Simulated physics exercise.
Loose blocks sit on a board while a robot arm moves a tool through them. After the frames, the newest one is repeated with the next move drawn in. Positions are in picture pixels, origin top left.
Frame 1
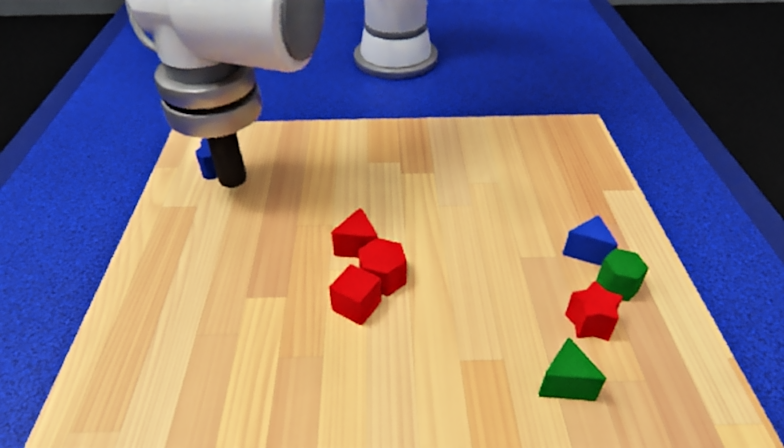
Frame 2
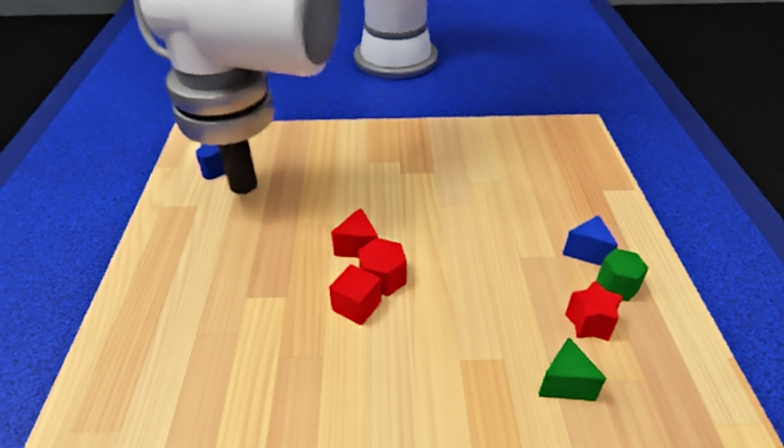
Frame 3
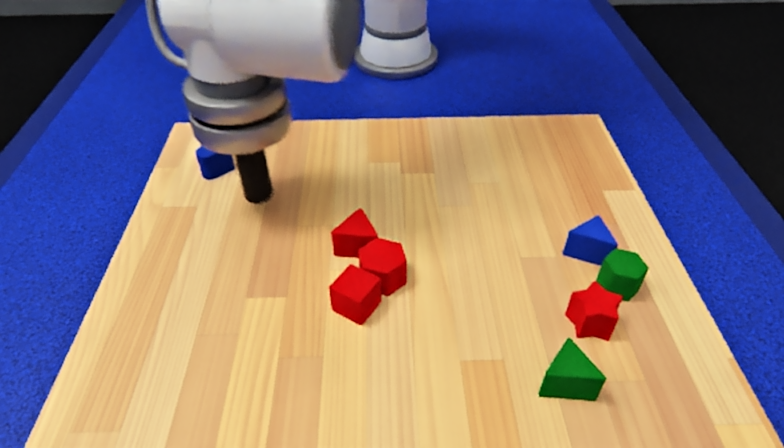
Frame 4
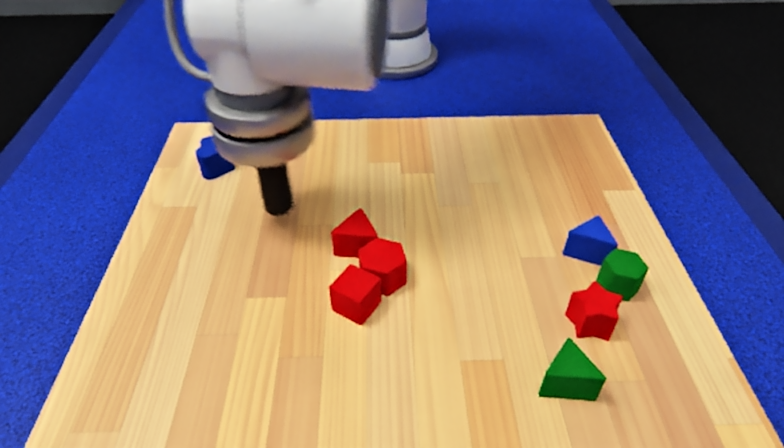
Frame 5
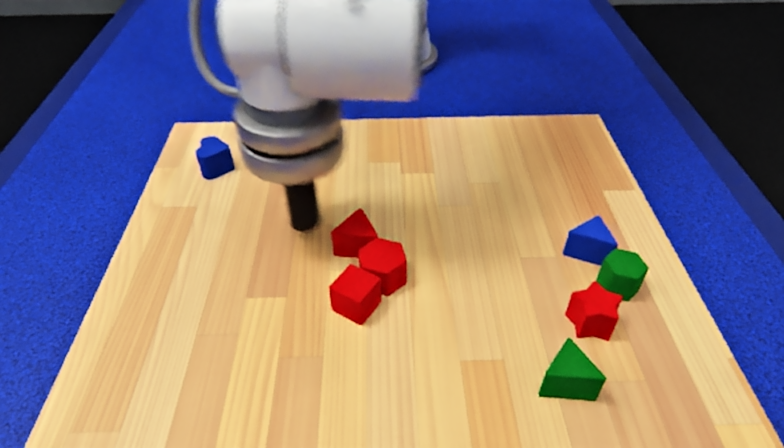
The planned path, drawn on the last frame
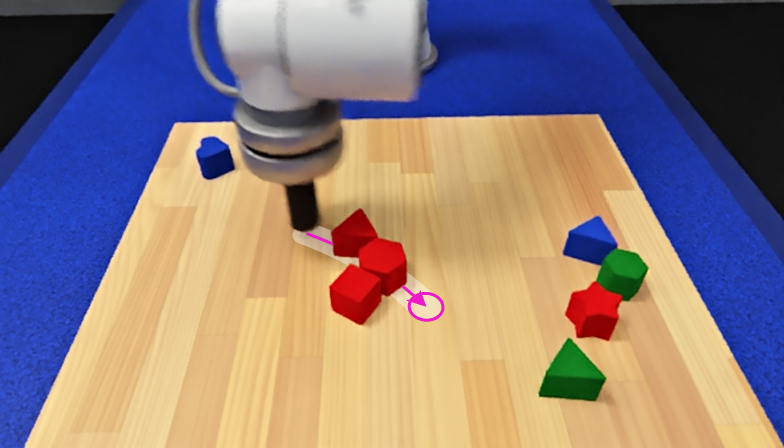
To begin with, a robot arm holds its dark tool near a blue block at the upper left of a wooden board scattered with red, green and blue blocks. The tool then moves right and toward the viewer, nearing the cluster of three red blocks, while all the blocks stay still.
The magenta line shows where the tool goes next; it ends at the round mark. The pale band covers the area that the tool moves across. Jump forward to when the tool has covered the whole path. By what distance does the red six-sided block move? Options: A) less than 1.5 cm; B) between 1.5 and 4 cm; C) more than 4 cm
C: More than 4 cm.
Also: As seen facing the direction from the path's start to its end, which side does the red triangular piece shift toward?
The shift is leftward.
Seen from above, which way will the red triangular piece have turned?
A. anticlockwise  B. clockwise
The answer is A.
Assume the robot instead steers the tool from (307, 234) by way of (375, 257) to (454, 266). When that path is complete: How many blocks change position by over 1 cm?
The count will be 2.
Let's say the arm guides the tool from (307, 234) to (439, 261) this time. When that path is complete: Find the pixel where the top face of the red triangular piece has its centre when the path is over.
I'd guess (465, 254).
The line goes from (307, 234) via (349, 251) and (388, 275), ending at (426, 306).
The first path, step by step. One third of the way, tool (348, 240); red triangular piece (378, 229), turned 35° anticlockwise; red six-sided block (386, 256), turned 15° clockwise.
Two thirds of the way, tool (389, 264); red triangular piece (412, 235), turned 65° anticlockwise; red six-sided block (415, 275), turned 50° clockwise.
At the end, tool (427, 295); red square block unmoved; red triangular piece (414, 236), turned 75° anticlockwise; red six-sided block (451, 312), turned 70° clockwise.
